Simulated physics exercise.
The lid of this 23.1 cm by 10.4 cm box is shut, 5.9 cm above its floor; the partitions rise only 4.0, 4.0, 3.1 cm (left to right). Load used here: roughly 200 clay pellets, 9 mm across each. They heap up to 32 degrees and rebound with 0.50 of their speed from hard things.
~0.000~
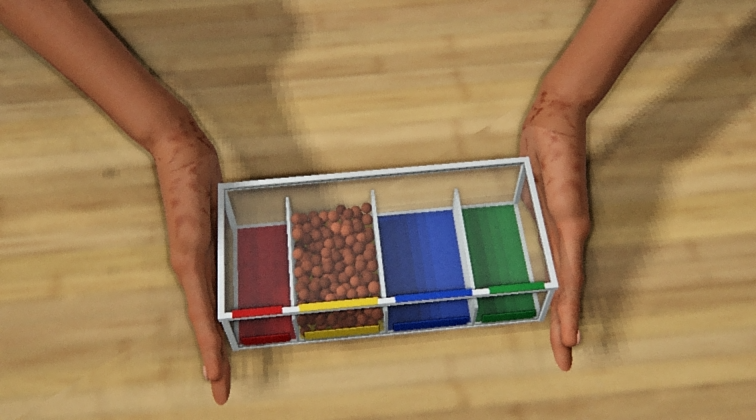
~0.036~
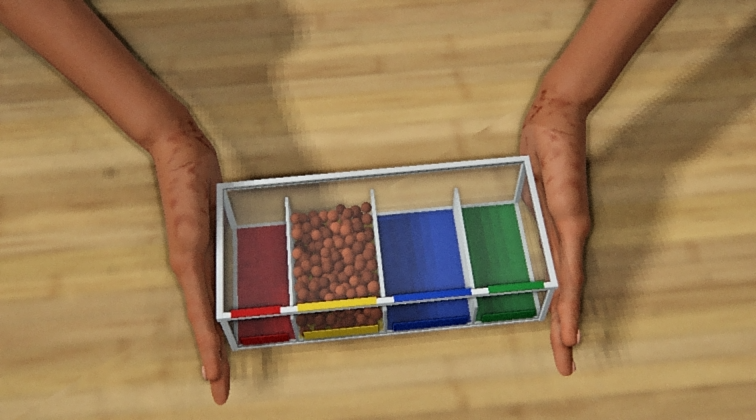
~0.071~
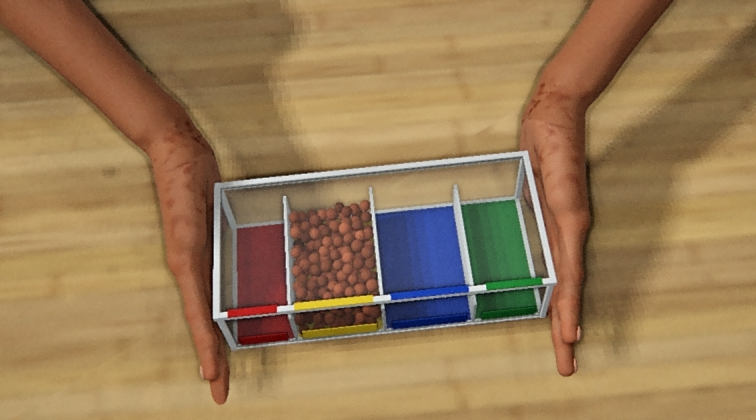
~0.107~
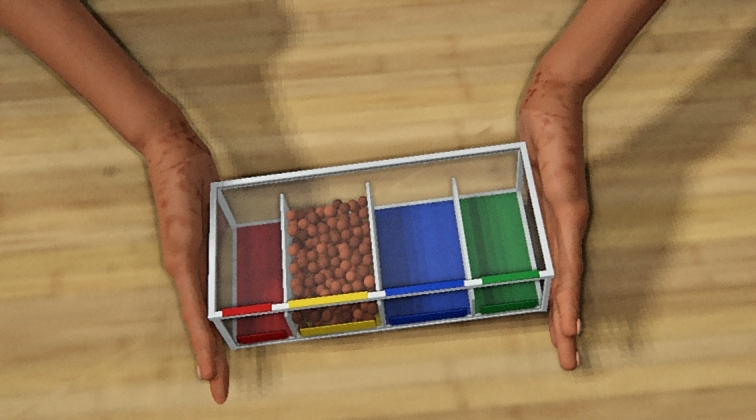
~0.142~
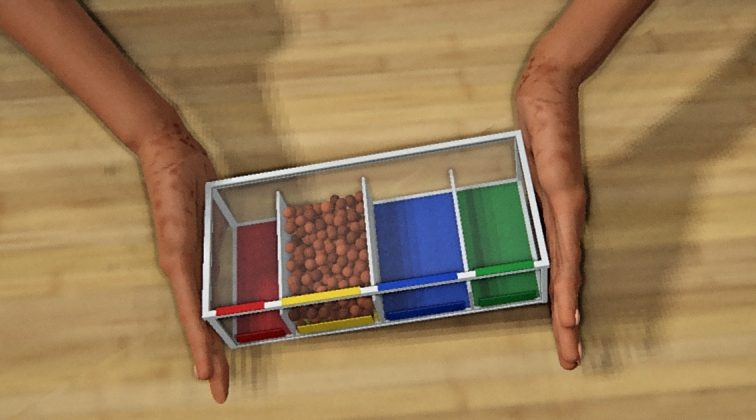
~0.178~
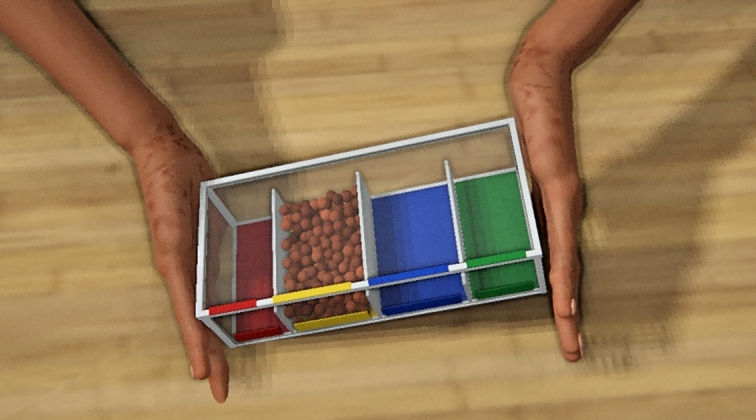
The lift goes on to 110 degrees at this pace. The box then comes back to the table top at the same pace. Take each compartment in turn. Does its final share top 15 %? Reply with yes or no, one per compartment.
Red yes, blue no, green no, yellow yes.
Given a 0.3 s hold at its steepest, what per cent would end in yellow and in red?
Yellow 45, red 55.
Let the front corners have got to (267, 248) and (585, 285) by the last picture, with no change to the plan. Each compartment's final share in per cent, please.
Red 0; blue 5; green 30; yellow 65.
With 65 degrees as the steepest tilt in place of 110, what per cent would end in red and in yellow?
You'd get red at 5 % and yellow at 95 %.
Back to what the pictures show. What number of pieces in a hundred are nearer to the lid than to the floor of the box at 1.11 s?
Close to 70 in a hundred.
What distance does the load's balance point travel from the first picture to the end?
About 4.0 cm.
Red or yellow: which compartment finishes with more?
The red compartment.
After 1.11 s, tilt 110 degrees; red 30 %, yellow 70 %.
After 1.74 s, tilt 50 degrees; red 55 %, yellow 45 %.
Then, at 2.40 s, tilt 0 degrees; red 55 %, yellow 45 %.
At rest (2.9 s), red 55 %, blue 0 %, green 0 %, yellow 45 %.
